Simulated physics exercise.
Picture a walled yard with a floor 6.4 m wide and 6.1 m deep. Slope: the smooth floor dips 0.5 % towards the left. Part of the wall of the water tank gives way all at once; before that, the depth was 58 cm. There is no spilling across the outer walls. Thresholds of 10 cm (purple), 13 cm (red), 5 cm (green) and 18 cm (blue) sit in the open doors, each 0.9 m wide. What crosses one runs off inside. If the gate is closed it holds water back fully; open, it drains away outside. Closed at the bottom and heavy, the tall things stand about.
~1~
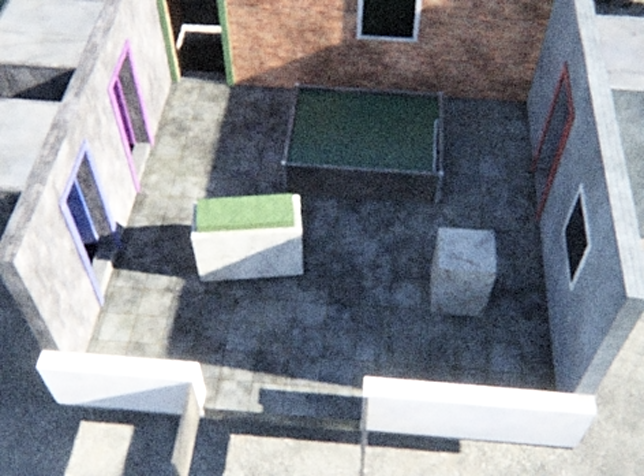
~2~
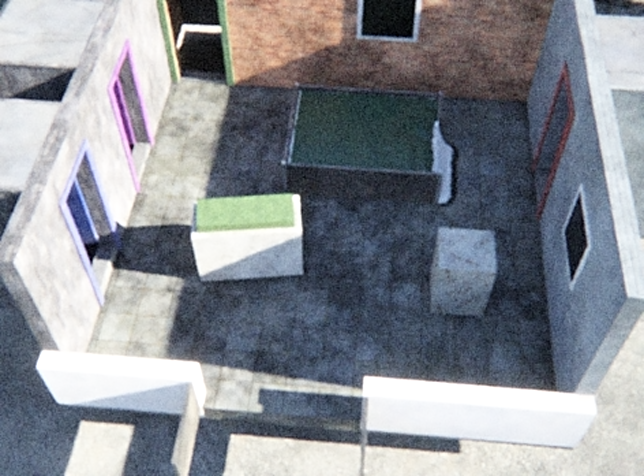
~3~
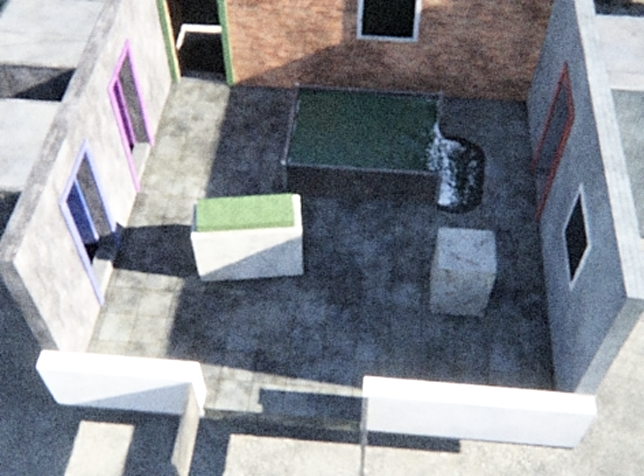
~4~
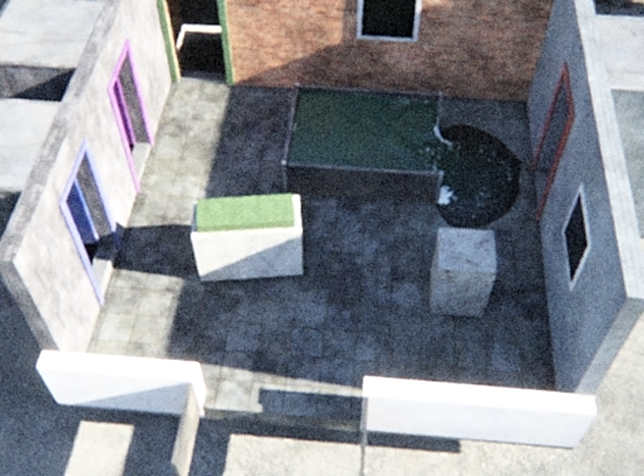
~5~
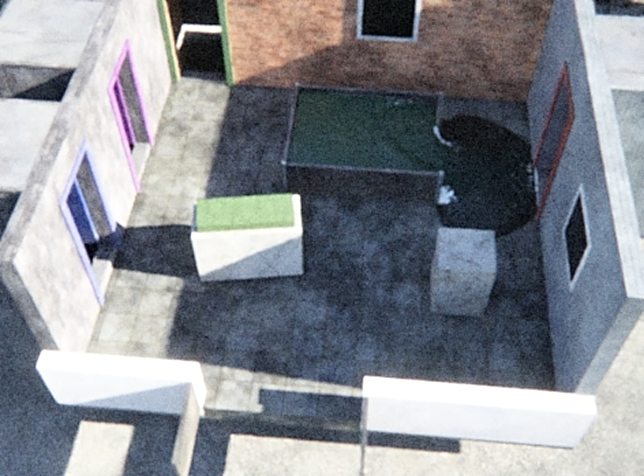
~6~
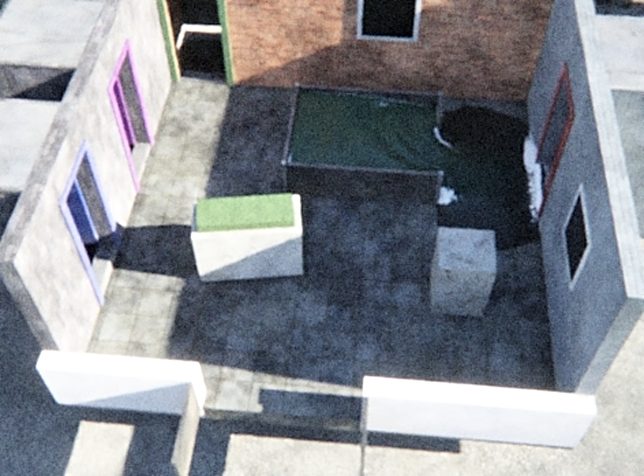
The video shows a walled yard with a rectangular water tank against the brick back wall; water bursts from the tank's right side, spreads across the dark floor in a rounded pool, and reaches the right wall beside the red-framed doorway.
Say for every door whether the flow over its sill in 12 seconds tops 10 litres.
Result: Purple door - falls short; red door - tops it; green door - tops it; blue door - falls short.
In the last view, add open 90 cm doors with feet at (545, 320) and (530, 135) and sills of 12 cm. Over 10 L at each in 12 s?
Order as listed: Respected and surpassed.
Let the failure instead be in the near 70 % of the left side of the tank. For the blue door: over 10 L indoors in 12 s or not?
In that case, blue door: Less than that.
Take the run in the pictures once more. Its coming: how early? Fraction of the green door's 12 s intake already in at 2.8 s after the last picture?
About 0%.
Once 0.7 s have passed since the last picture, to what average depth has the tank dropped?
41 cm.
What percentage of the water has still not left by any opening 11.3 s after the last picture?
80 %.
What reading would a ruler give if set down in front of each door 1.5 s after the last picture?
Purple 0 cm, red 33 cm, green 0 cm, blue 0 cm.
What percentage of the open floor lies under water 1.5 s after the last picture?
Close to 20 in a hundred parts are wet.
Then, 0.7 s after the last picture water covers 15 % of the floor and is deepest (34 cm) near (528, 166); purple door not reached, red door 34 cm at the sill, 82 L in, green door not reached, blue door not reached.
Then, 1.5 s after the last picture water covers 20 % of the floor and is deepest (33 cm) near (528, 166); purple door not reached, red door 33 cm at the sill, 191 L in, green door not reached, blue door not reached.
Then, 2.8 s after the last picture water covers 35 % of the floor and is deepest (24 cm) near (525, 416); purple door not reached, red door 22 cm at the sill, 301 L in, green door not reached, blue door not reached.
Then, 6.3 s after the last picture water covers 80 % of the floor and is deepest (13 cm) near (510, 403); purple door 5 cm at the sill, 0 L in, red door 12 cm at the sill, 341 L in, green door 7 cm at the sill, 9 L in, blue door 7 cm at the sill, 0 L in.
Then, 11.3 s after the last picture water covers 95 % of the floor and is deepest (10 cm) near (78, 380); purple door 4 cm at the sill, 0 L in, red door 6 cm at the sill, 341 L in, green door 6 cm at the sill, 32 L in, blue door 10 cm at the sill, 0 L in.
